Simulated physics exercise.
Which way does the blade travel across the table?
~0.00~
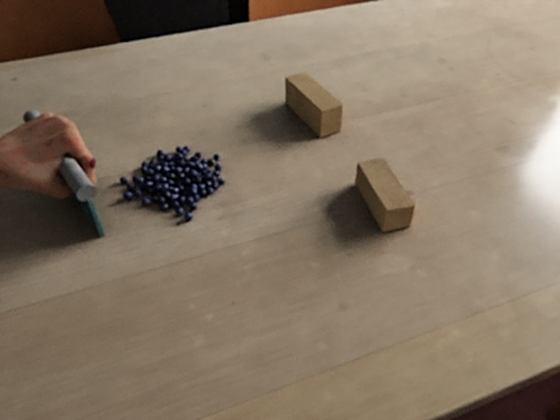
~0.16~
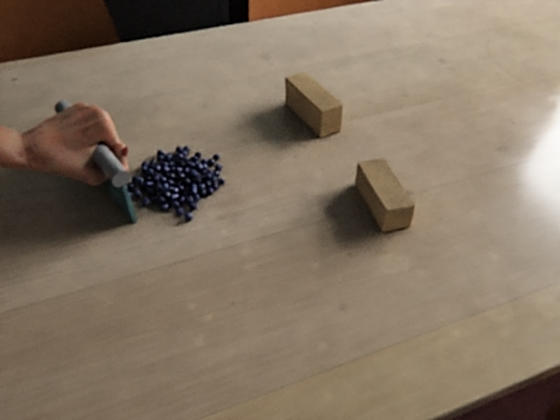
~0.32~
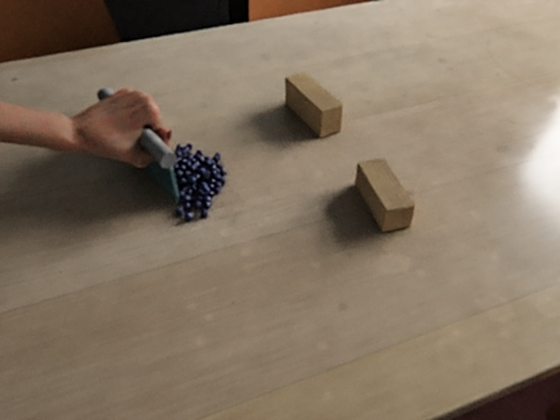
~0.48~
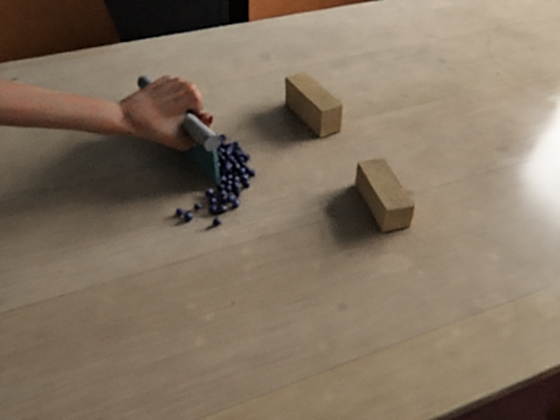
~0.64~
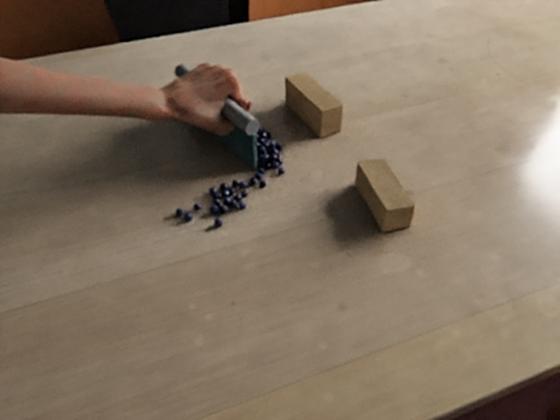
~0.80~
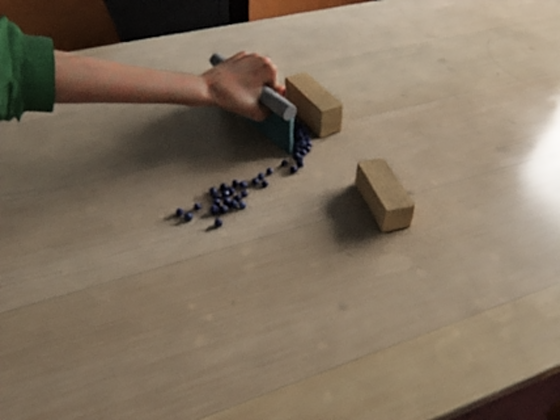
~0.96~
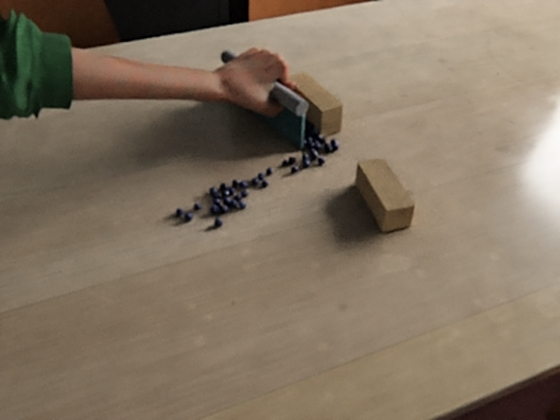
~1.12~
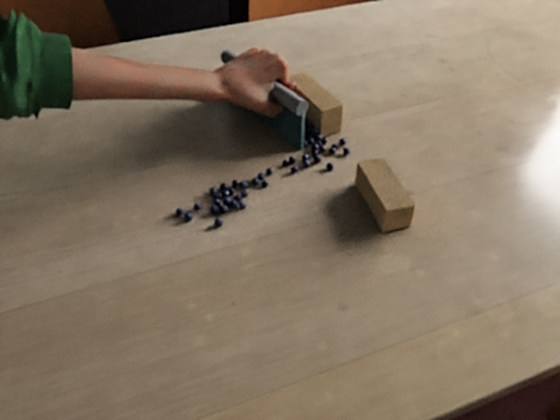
The blade travels to the right, toward the blocks.
